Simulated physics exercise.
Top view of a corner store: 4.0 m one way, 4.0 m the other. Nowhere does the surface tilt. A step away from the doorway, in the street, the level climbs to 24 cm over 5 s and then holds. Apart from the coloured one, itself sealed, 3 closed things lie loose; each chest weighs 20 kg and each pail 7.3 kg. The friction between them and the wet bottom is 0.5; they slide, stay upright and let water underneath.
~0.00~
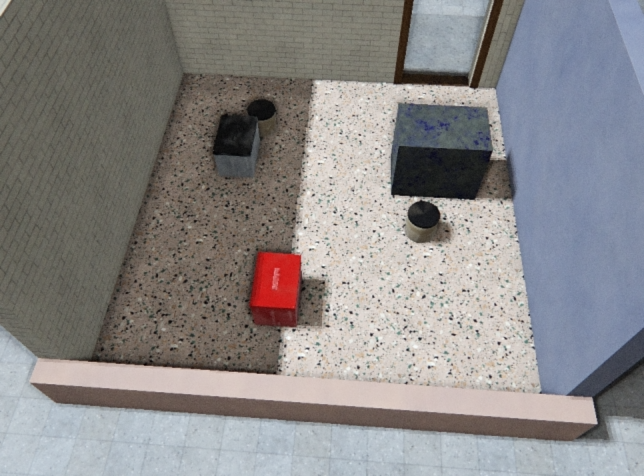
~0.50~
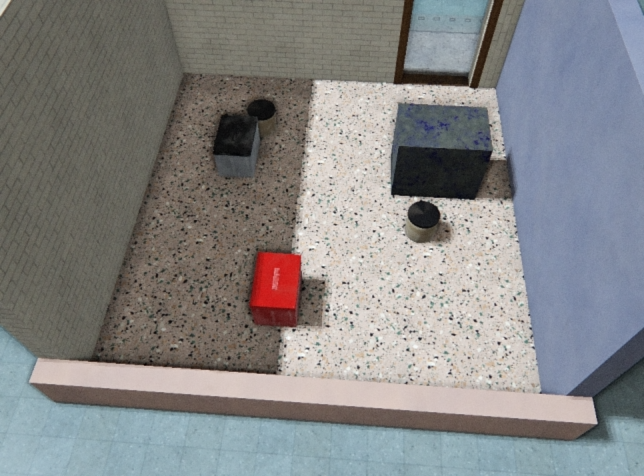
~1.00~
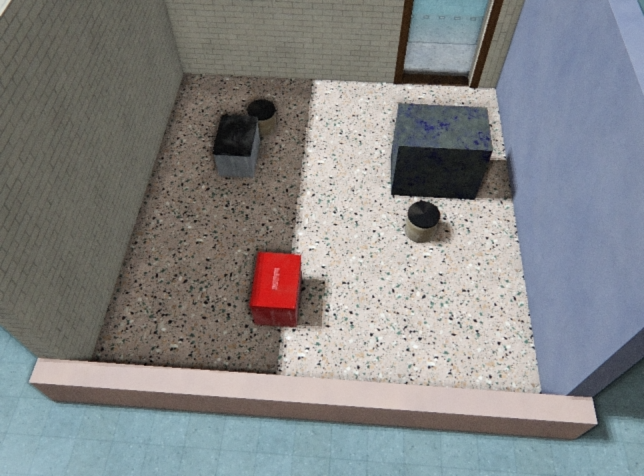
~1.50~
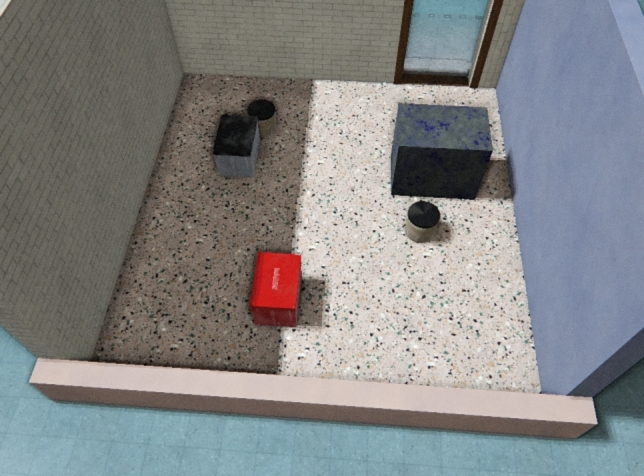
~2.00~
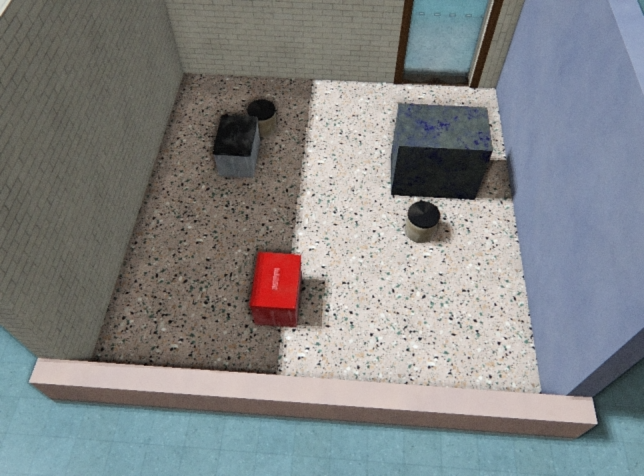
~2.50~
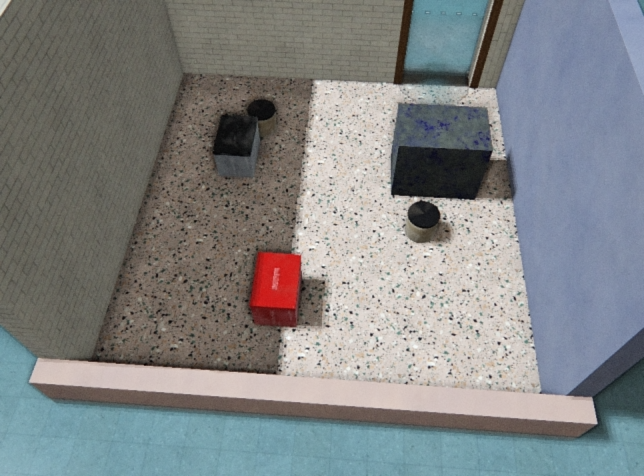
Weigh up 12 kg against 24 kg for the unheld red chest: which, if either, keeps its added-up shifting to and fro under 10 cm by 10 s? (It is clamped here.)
I would say the lighter one already does.
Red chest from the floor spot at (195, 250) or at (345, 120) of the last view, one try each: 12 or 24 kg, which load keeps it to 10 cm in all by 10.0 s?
The first try gives success with both; the second gives failure with both.
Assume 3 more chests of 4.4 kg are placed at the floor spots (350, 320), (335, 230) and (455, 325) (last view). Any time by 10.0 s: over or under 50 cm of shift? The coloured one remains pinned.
Order as asked: Stays within / stays within / goes beyond.
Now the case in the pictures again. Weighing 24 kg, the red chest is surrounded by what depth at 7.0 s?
1 cm, roughly.
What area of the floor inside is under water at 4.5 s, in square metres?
Close to 4.0 m2, I'd say.
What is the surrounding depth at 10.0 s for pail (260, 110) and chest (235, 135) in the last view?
Depth approx. 7 cm / 6 cm.
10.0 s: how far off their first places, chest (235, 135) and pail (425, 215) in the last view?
Respectively 0 and 0 centimetres.
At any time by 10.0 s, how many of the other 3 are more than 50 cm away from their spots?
The number is 0.
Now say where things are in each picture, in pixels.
The red chest at (276, 279) rests on the ground; 0.0 m2 under water; 0 of 4 have shifted, in the first picture.
The red chest at (276, 279) rests on the ground; 0.0 m2 under water; 0 of 4 have shifted, in the second picture.
The red chest at (276, 279) rests on the ground; water covers 0.0 m2; 0 of 4 have shifted, in the third picture.
The red chest at (276, 279) rests on the ground; water covers 0.0 m2; 0 of 4 have shifted, in the fourth picture.
The red chest at (276, 279) rests on the ground; 0.0 m2 under water; 0 of 4 have shifted, in the fifth picture.
The red chest at (276, 279) rests on the ground; water covers 0.3 m2; 0 of 4 have shifted, in the sixth picture.
After 3.5 s the red chest would be 0 cm from its start with 12 kg and 0 cm from its start with 24 kg; 0 cm of water round it then.
After 4.5 s the red chest would be 0 cm from its start with 12 kg and 0 cm from its start with 24 kg; 0 cm of water round it then.
After 7.0 s the red chest would be 0 cm from its start with 12 kg and 0 cm from its start with 24 kg; 1 cm of water round it then.
After 10.0 s the red chest would be 4 cm from its start with 12 kg and 0 cm from its start with 24 kg; 5 cm of water round it then.
